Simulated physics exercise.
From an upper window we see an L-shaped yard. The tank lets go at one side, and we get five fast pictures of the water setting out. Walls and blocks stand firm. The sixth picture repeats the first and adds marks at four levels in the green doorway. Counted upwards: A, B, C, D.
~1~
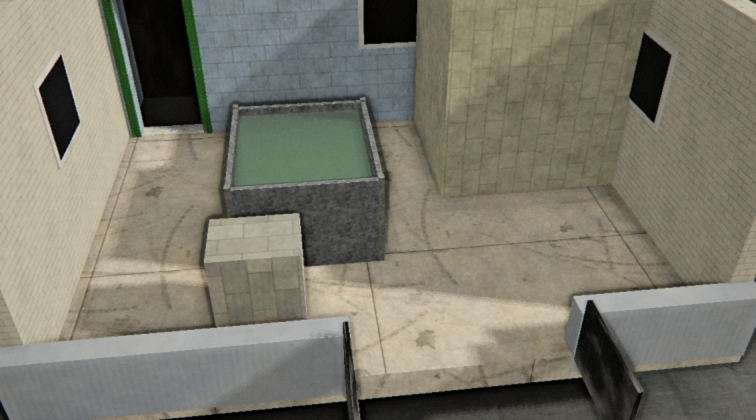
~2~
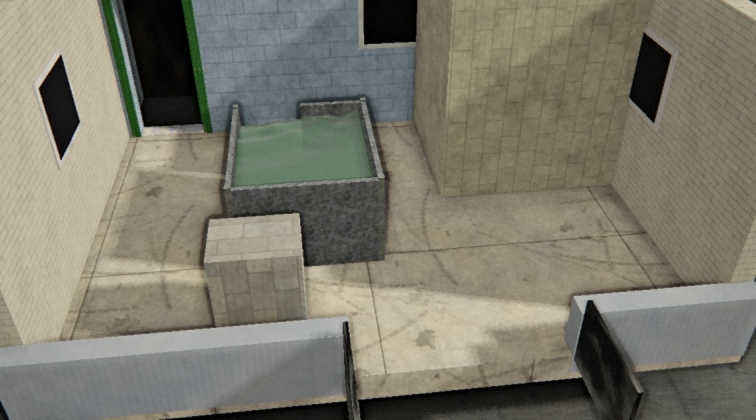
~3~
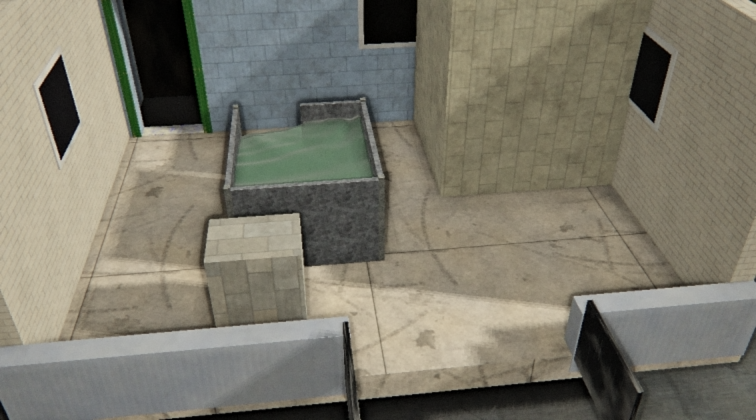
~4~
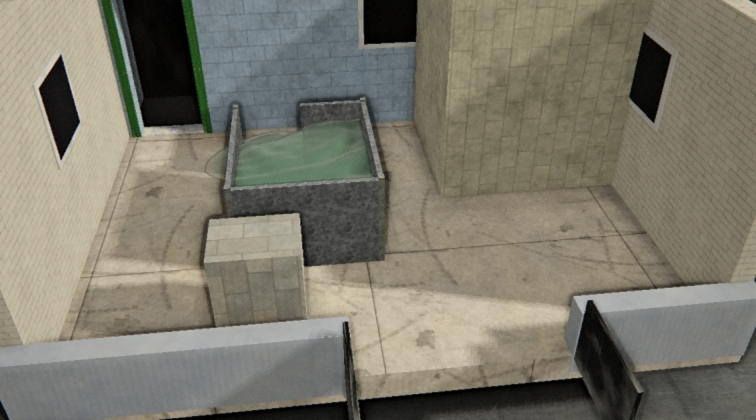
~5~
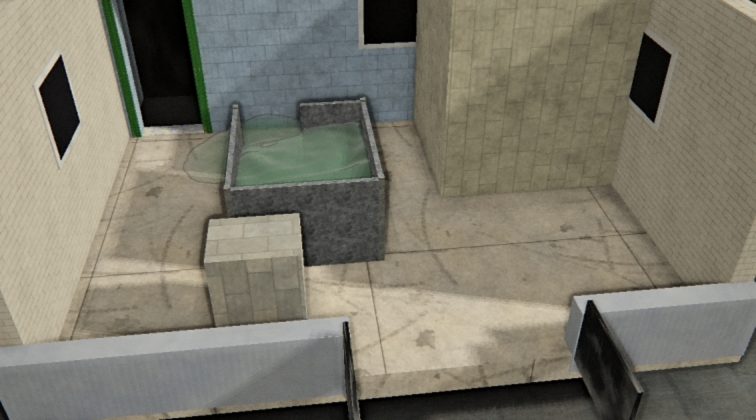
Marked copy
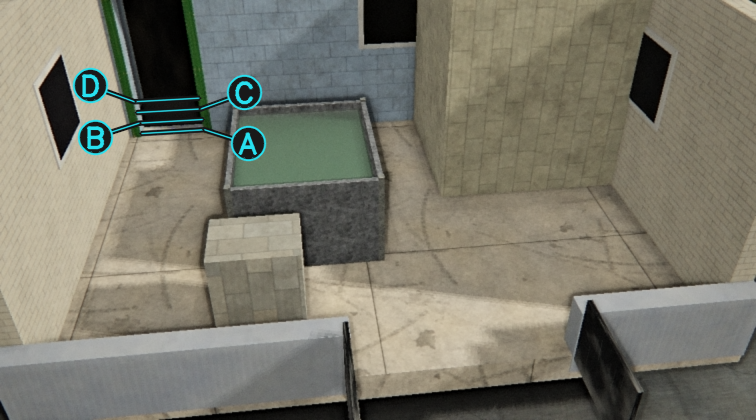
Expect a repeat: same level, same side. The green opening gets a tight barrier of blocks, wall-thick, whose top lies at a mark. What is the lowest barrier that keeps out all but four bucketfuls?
Line C just does it.
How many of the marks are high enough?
Two.
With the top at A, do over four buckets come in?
Yes.
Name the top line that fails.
That would be B.
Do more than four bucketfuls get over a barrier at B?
Yes, it does.
On the marked copy, A at (173, 131); B at (171, 121); C at (169, 110); D at (166, 99); from the bottom up A, B, C, D.
For line A, dozens of bucketfuls pour in.
For line B, about 7 bucketfuls get in.
For line C, a splash gets over, under a bucket.
For line D, nothing gets over.
